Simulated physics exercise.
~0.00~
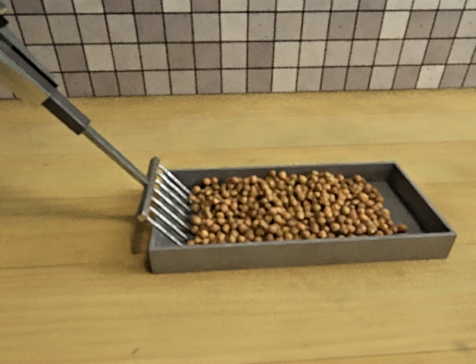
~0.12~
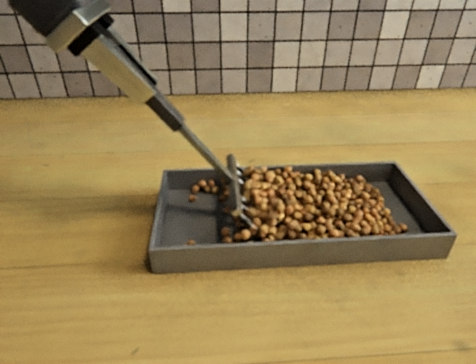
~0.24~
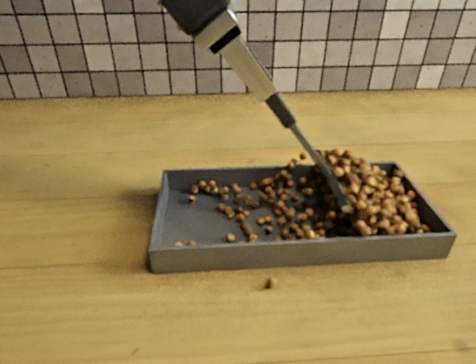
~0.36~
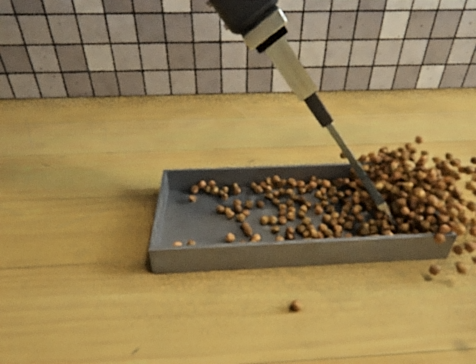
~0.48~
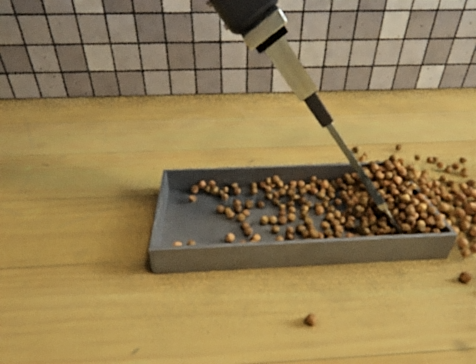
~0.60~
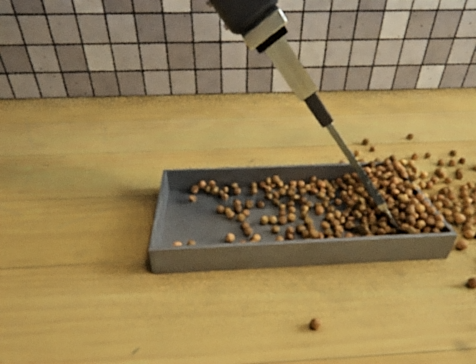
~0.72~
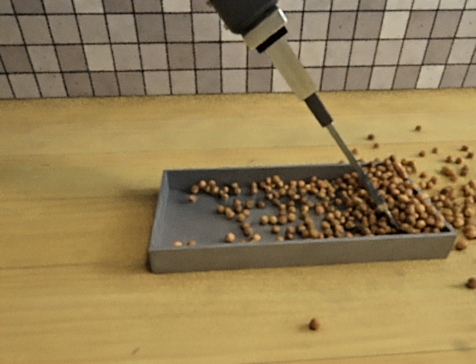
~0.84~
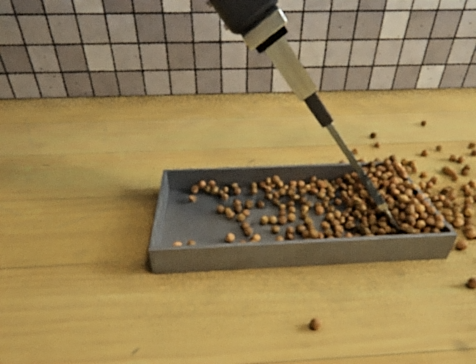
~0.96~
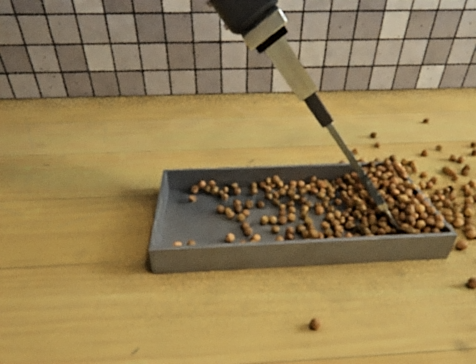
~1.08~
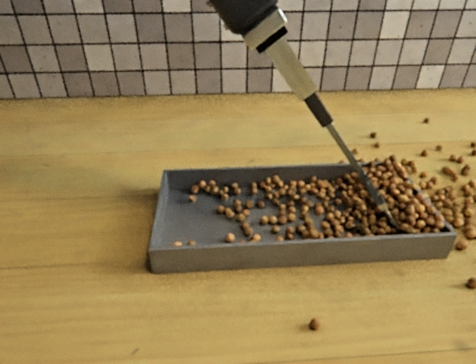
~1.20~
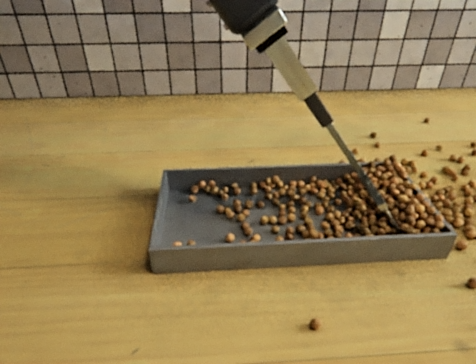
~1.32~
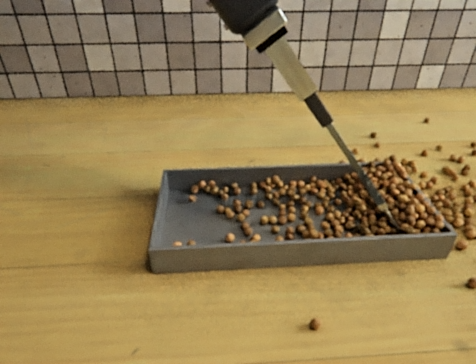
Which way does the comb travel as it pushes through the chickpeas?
The comb travels to the right, from the left end of the tray toward the right end.
